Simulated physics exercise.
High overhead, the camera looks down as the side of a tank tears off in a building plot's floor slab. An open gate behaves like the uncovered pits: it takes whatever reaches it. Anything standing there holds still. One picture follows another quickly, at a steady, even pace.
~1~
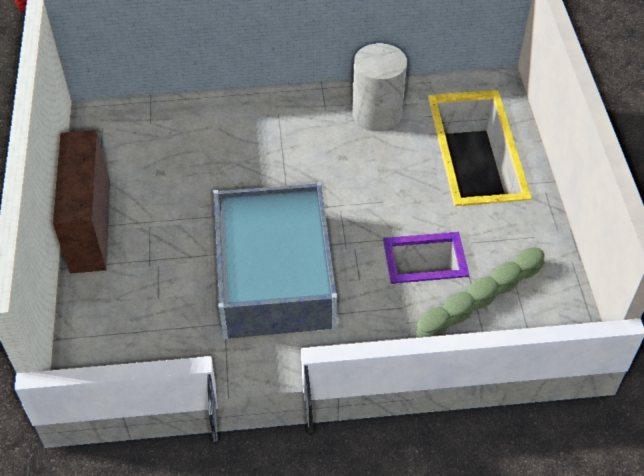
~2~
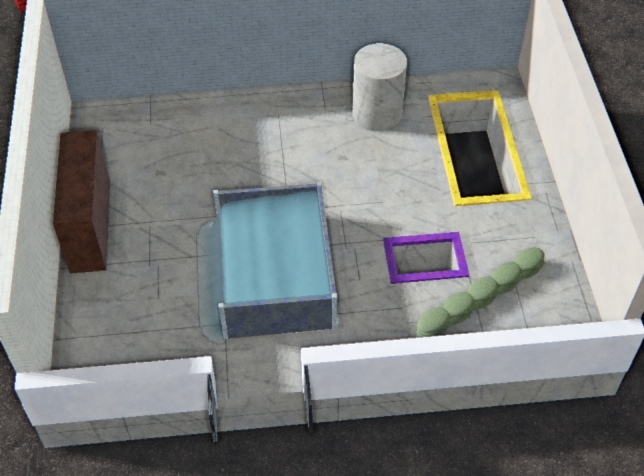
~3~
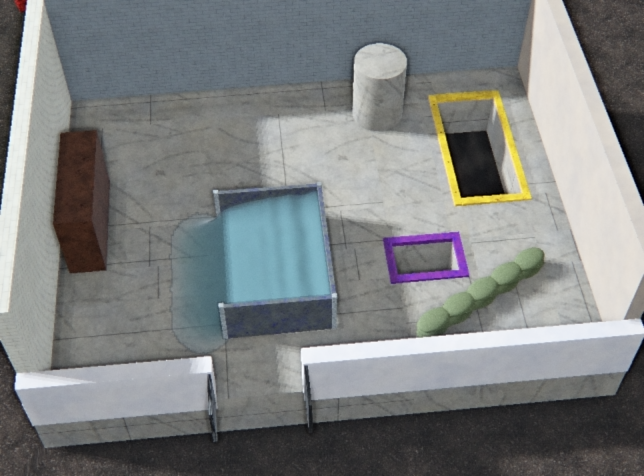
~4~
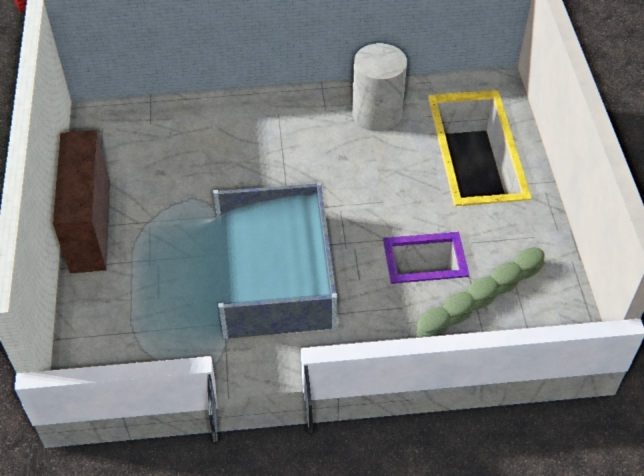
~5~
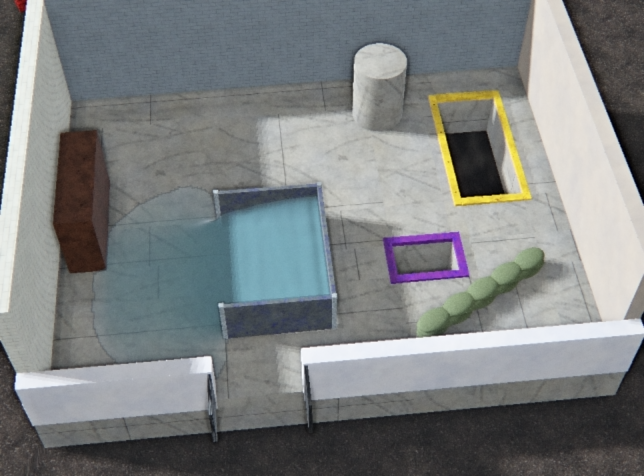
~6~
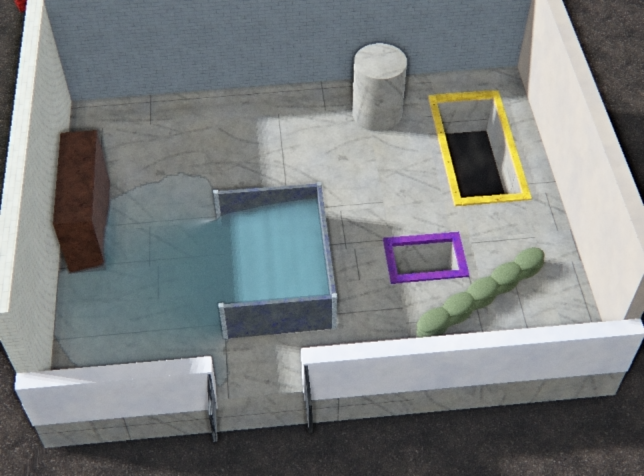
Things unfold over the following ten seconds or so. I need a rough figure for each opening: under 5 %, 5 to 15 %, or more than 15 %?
Result: The gate holds five to fifteen per cent; the yellow pit never reaches five per cent; the purple pit never reaches five per cent.
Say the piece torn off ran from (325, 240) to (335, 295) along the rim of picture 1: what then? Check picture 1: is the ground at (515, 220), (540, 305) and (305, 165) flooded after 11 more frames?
The first would be drenched, the second drenched and the third still unwetted.
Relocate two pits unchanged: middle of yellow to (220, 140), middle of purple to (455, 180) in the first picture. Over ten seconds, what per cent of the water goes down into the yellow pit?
Share for yellow: 20 in a hundred.
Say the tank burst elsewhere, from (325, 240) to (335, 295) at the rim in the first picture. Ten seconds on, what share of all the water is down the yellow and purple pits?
The yellow pit takes 10 per cent and the purple pit 30 per cent.
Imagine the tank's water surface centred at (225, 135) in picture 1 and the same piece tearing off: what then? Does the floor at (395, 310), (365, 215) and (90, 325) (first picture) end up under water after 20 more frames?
Well, first one stays dry, second one stays dry, third one got wet.
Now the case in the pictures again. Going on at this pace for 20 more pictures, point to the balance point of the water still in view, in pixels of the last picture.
About (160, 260) in the last view.
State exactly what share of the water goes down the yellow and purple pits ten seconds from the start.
About 0 percent for the first and about 0 percent for the second.
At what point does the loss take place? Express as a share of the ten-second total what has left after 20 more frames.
Near 10 in a hundred.
A moment on, water covers 25 % of the floor; the gate 0 %, the yellow pit 0 %, the purple pit 0 %.
Next, water covers 30 % of the floor; the gate 0 %, the yellow pit 0 %, the purple pit 0 %.
Then, water covers 40 % of the floor; the gate 1 %, the yellow pit 0 %, the purple pit 0 %.
Later, water covers 70 % of the floor; the gate 5 %, the yellow pit 0 %, the purple pit 0 %.
In the end, water covers 95 % of the floor; the gate 7 %, the yellow pit 0 %, the purple pit 1 %.
